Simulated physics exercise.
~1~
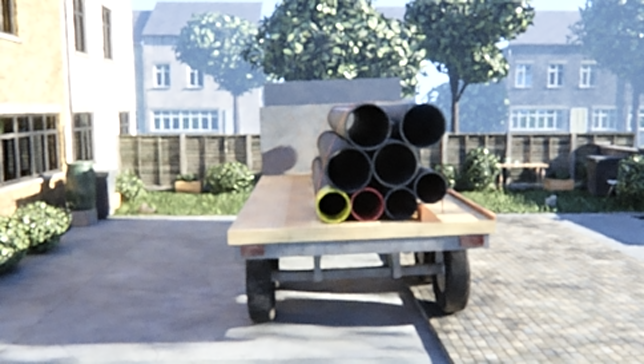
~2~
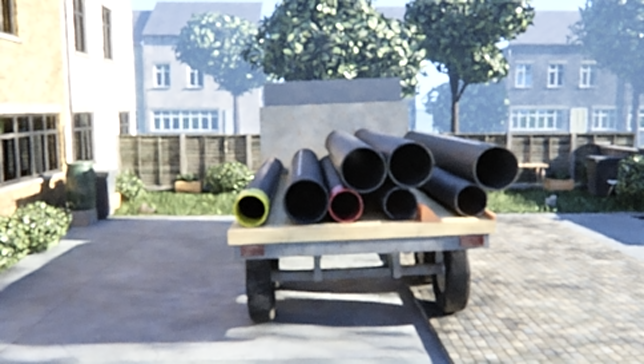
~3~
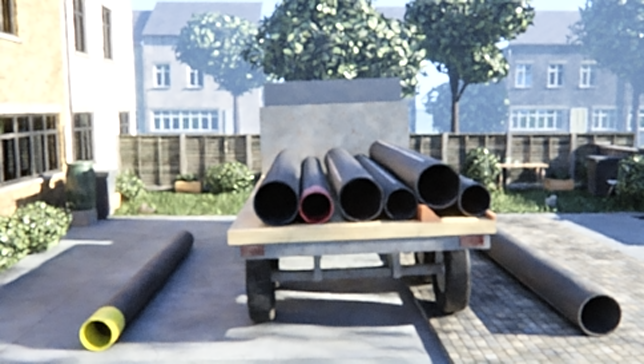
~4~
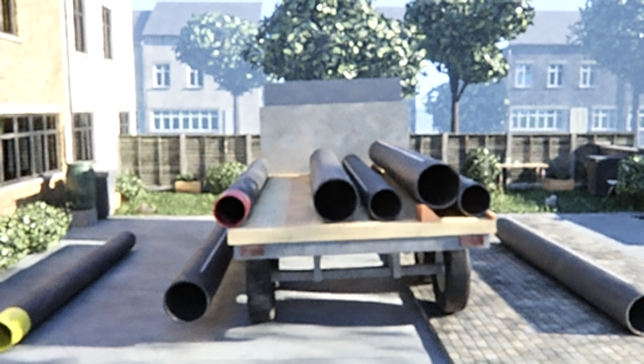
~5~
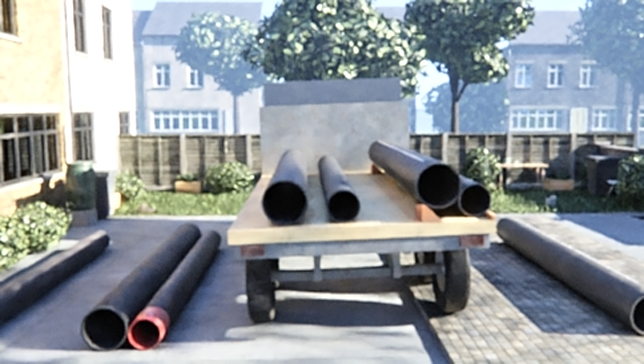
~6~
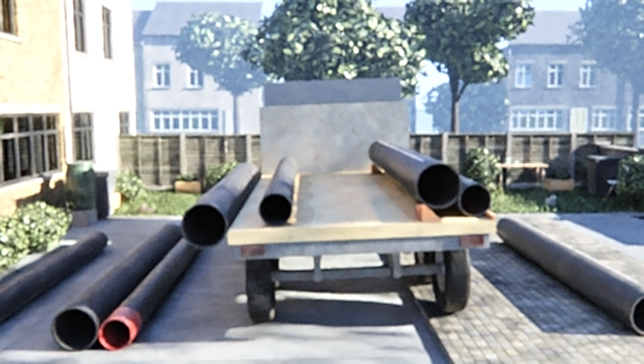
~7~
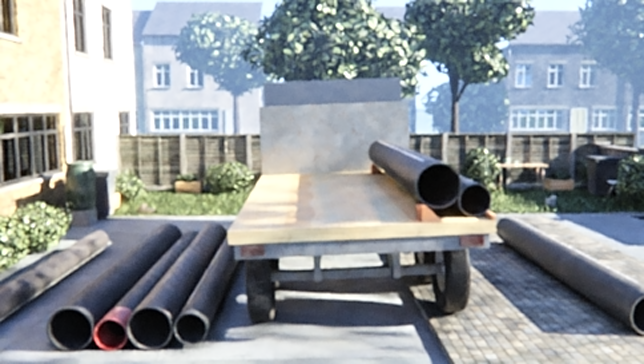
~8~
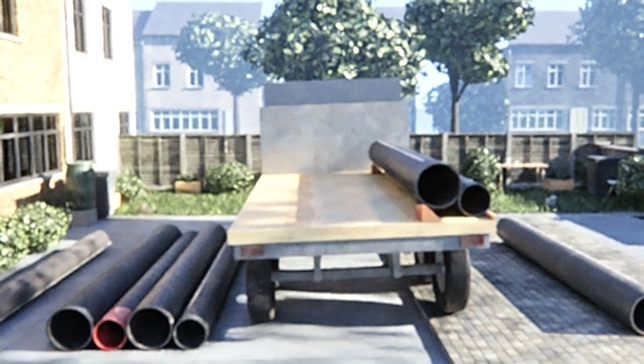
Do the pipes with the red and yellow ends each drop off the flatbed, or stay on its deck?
Both drop off the left side, the yellow-ended pipe first and the red-ended one after it. They end up on the ground to the left.
Stacked dark pipes spread and roll off both sides of a flatbed, leaving two aboard.
